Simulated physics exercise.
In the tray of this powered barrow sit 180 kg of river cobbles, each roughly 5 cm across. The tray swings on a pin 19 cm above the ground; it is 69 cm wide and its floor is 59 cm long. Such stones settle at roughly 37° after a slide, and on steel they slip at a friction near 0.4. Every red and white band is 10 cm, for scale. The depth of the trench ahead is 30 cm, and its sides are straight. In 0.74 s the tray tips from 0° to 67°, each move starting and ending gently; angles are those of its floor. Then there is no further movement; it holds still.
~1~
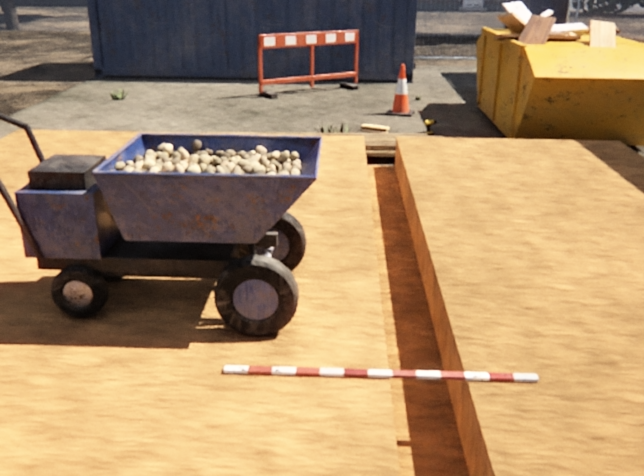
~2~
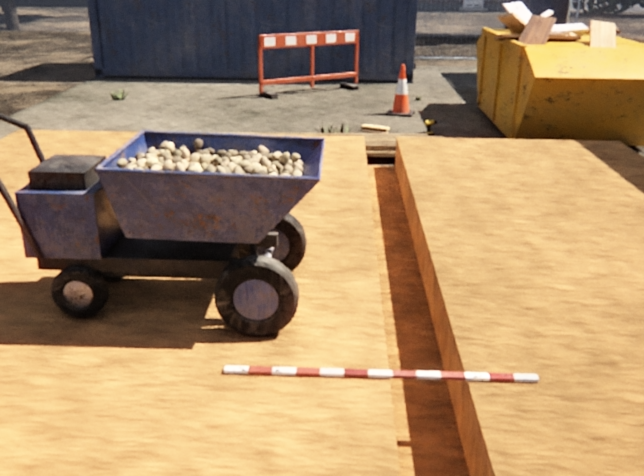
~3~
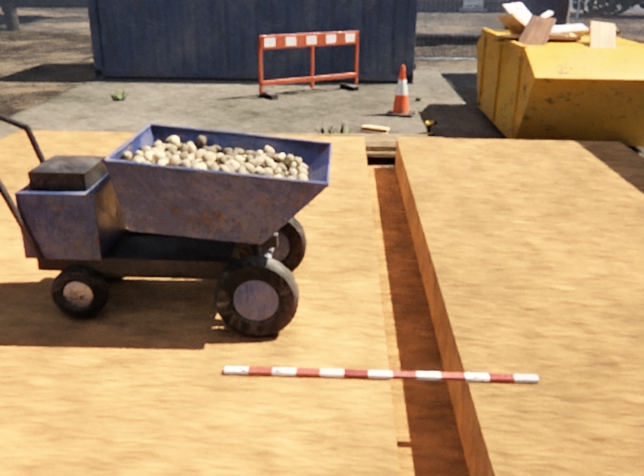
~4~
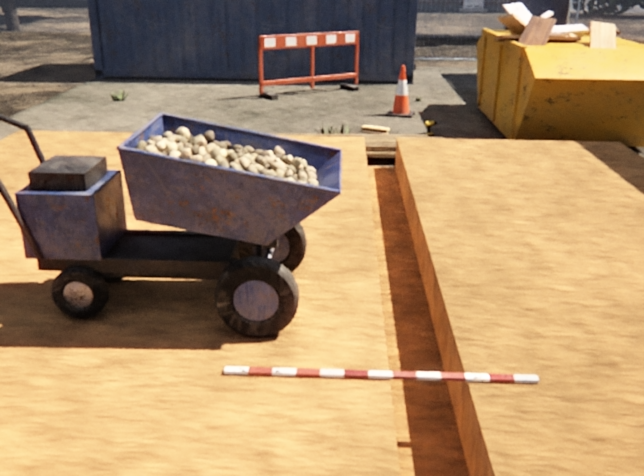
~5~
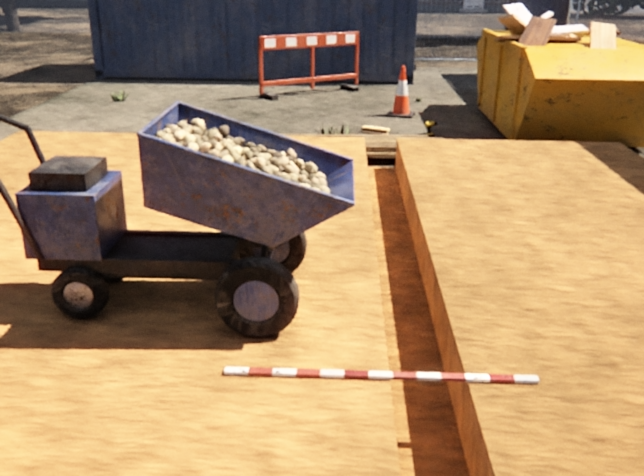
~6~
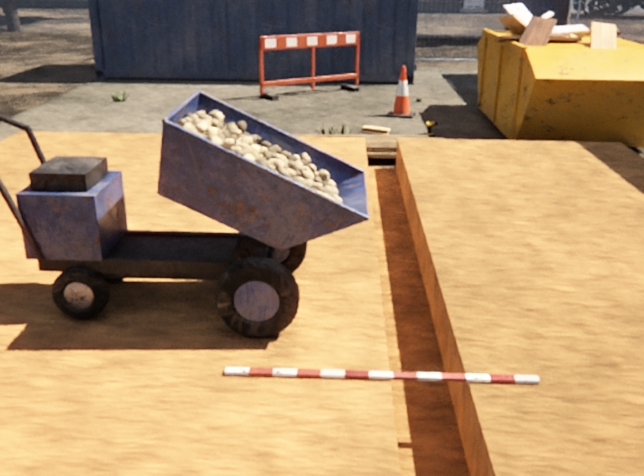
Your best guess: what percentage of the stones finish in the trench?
My guess is about 70 per cent.
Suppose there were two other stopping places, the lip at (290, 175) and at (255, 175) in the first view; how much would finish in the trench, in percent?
Near 85 and near 70 percent.
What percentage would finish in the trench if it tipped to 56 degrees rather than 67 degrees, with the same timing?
I'd guess some 40 in a hundred.
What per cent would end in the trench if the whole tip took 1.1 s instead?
About 80%.
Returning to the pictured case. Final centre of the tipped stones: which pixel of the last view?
Look at roughly (429, 332).
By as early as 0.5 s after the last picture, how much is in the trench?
By then, around 20 percent.
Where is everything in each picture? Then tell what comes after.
In the first picture, lip at (316, 178), floor tilted 0°, highest stones at (194, 157).
In the second picture, the tray is at 1°, its lip at (319, 180); the top of the load is at (190, 155).
In the third picture, lip at (328, 185), floor tilted 5°, highest stones at (176, 149).
In the fourth picture, lip at (340, 193), floor tilted 11°, highest stones at (171, 140).
In the fifth picture, lip at (354, 204), floor tilted 18°, highest stones at (186, 130).
In the sixth picture, lip at (368, 219), floor tilted 25°, highest stones at (204, 120).
Then, 0.2 s after the last picture the floor is at 56°, 100 % in the tray; the foremost stones are at (385, 258).
Then, 0.5 s after the last picture the floor is at 67°, 77 % in the tray, 21 % in the trench, 3 % past the trench; the foremost stones are at (463, 303).
Then, 0.9 s after the last picture the floor is at 67°, 31 % in the tray, 40 % in the trench, 29 % past the trench; the foremost stones are at (632, 331).
Then, 2.8 s after the last picture the floor is at 67°, 0 % in the tray, 70 % in the trench, 30 % past the trench; the foremost stones are past the picture's edge.
